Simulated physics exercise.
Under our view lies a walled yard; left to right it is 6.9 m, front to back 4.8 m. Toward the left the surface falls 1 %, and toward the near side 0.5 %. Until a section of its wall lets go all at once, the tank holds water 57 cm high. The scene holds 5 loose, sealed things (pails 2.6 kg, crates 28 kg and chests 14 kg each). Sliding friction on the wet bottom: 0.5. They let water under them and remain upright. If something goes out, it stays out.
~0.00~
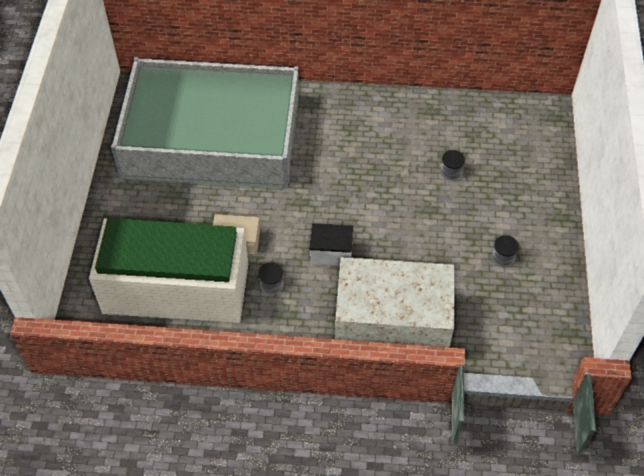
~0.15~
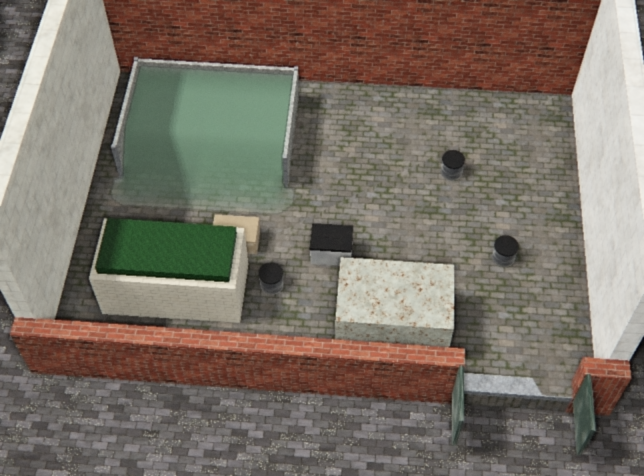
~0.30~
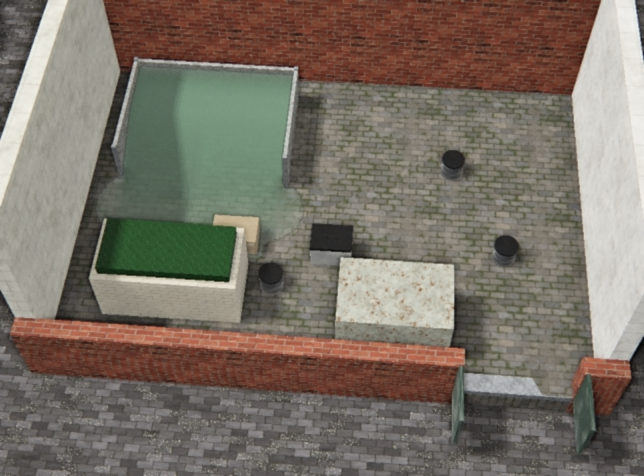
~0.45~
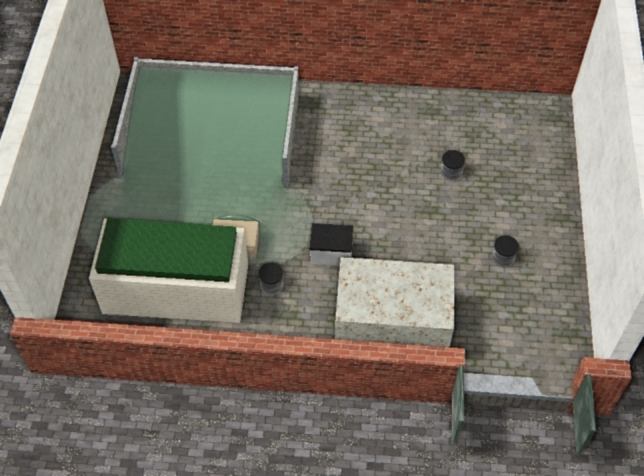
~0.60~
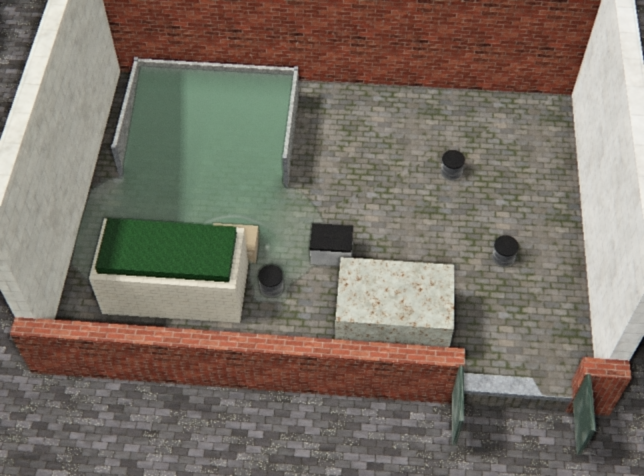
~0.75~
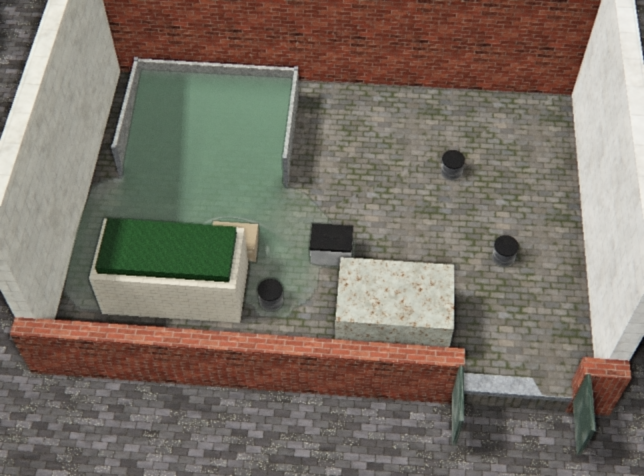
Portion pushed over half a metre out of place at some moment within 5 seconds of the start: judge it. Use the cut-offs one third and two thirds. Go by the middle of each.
Two thirds or more.
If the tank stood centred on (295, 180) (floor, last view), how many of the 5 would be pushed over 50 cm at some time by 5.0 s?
In that case the number is 4.
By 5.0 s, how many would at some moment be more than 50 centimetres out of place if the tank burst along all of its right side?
That would give 2.
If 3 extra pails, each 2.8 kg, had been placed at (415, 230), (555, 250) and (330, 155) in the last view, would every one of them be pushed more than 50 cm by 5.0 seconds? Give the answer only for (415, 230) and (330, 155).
In order: Beyond it, within it.
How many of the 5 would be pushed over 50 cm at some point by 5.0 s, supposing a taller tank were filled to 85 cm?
5.
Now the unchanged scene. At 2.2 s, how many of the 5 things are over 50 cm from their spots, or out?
Count: 3.
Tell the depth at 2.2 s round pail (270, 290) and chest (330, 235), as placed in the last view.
First about 6 cm, second about 6 cm.
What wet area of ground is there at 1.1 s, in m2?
Close to 10.5 m2, I'd say.
After 1.1 s 1 of 5 are over 50 cm from their spots; 1 afloat.
After 2.2 s 3 of 5 are over 50 cm from their spots; 2 afloat.
After 3.5 s 3 of 5 are over 50 cm from their spots; 2 afloat.
After 5.0 s 3 of 5 are over 50 cm from their spots, and 4 have been at some point; 3 afloat.
